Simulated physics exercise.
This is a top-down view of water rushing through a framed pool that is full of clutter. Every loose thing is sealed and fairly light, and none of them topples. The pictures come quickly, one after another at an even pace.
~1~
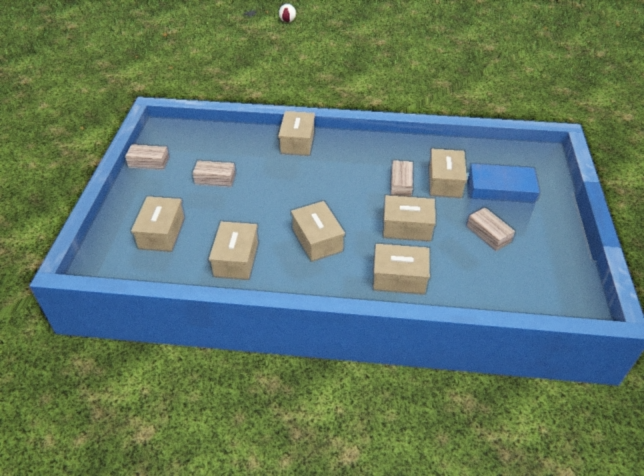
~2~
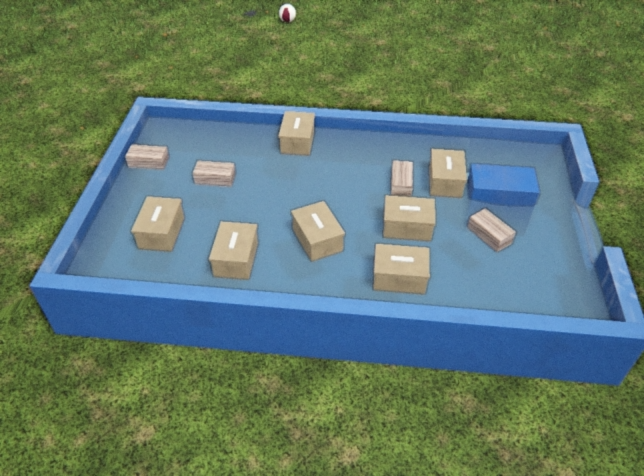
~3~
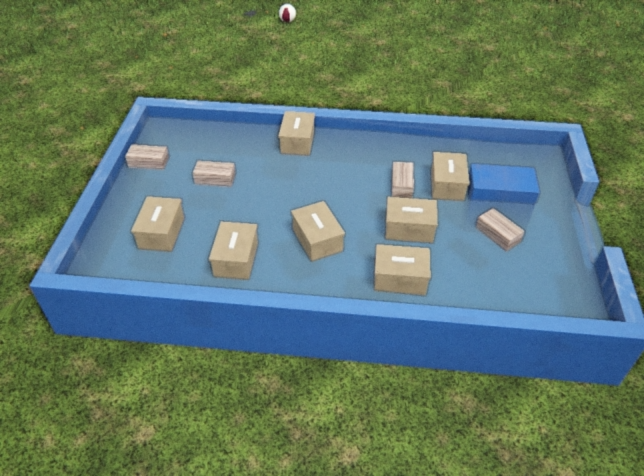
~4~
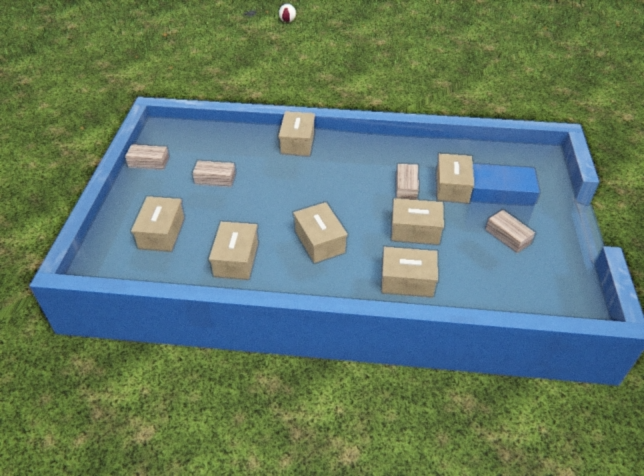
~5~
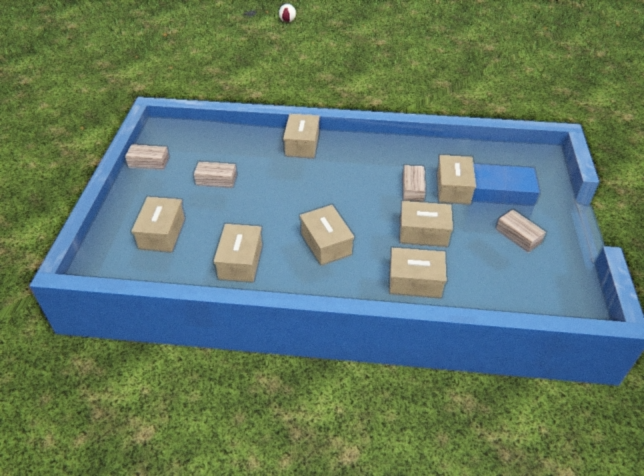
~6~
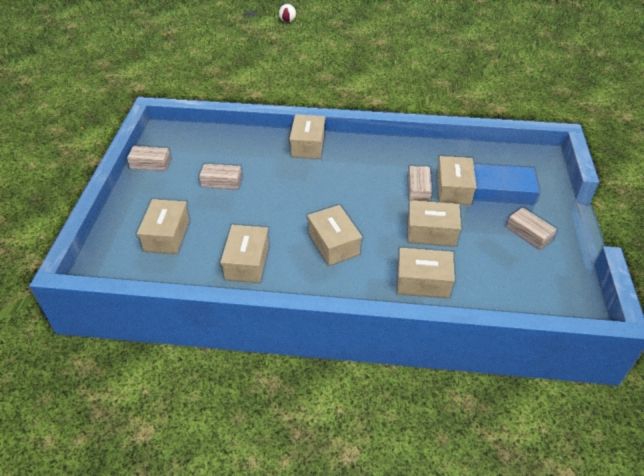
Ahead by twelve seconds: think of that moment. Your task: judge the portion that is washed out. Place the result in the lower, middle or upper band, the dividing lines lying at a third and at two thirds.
Lower band.
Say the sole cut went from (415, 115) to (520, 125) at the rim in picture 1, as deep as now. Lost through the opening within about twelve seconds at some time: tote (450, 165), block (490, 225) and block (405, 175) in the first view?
Each object, in the order asked: Flushed / not flushed / flushed.
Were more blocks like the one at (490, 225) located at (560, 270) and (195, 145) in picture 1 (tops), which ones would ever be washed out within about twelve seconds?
Swept away; held back.
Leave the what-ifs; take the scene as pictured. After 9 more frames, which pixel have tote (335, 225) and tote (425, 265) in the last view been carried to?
Estimated: (361, 234); (470, 270).
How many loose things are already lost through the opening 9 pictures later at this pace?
By that point the tally is 1.
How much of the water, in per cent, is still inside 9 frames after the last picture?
Roughly 86 in a hundred.
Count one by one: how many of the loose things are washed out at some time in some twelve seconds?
2.
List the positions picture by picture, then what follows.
A block at (492, 224) floats; a tote at (410, 209) floats; 0 of 11 have shifted, in the first picture.
A block at (493, 225), afloat; a tote at (410, 209) floats; 0 of 11 have shifted, in the second picture.
A block at (501, 224), afloat, close to its start; a tote at (412, 211), afloat; 1 of 11 have shifted, in the third picture.
A block at (512, 226) floats, close to its start; a tote at (418, 212), afloat, close to its start; 4 of 11 have shifted, in the fourth picture.
A block at (522, 226), afloat, close to its start; a tote at (427, 215), afloat, close to its start; 6 of 11 have shifted, in the fifth picture.
A block at (533, 223) floats, a stride from its start; a tote at (435, 214), afloat, close to its start; 9 of 11 have shifted, in the sixth picture.
A moment on, 0 of 11 are out; 11 afloat.
Next, 1 of 11 are out; 10 afloat.
Later, 1 of 11 are out; 10 afloat.
In the end, 2 of 11 are out; 9 afloat.
